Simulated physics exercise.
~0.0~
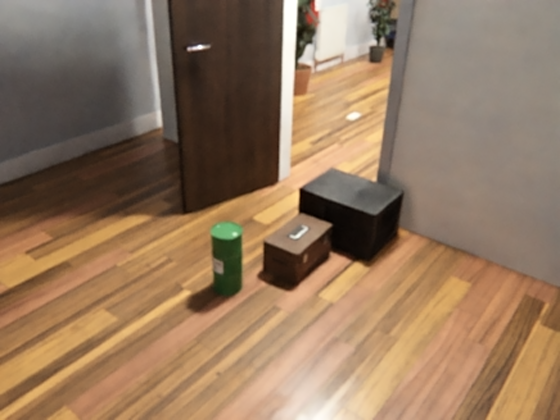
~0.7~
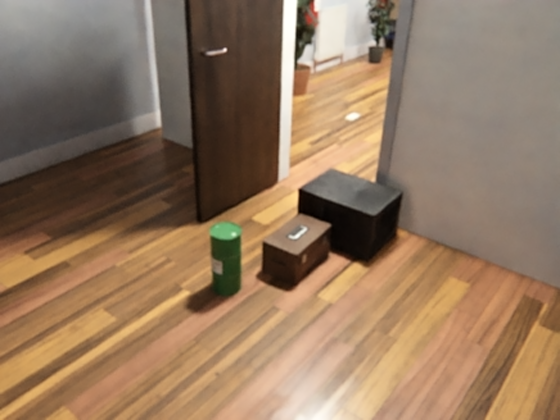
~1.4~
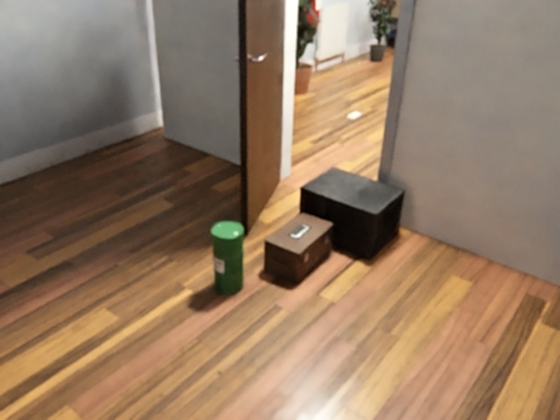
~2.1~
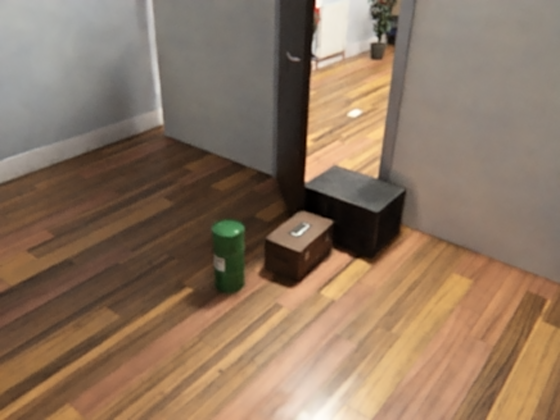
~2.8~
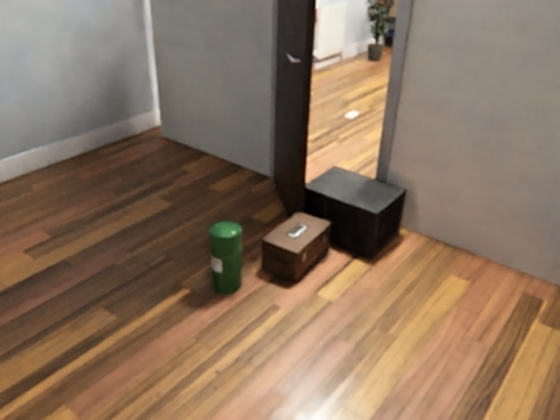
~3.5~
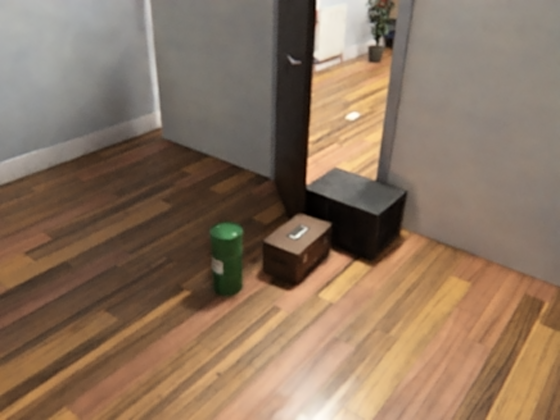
A dark brown door swings partway closed in a grey-walled room with a striped wooden floor, seen from above by a slightly swaying camera. A green canister stands near the middle of the floor, with a small brown toolbox to its right and a larger black box beside the doorway. Potted plants are visible through the opening. The door begins wide open on the left, then turns steadily toward the doorway until it appears nearly edge-on. It comes to rest against the black box, still partly open, while the canister, toolbox and box stay in place.
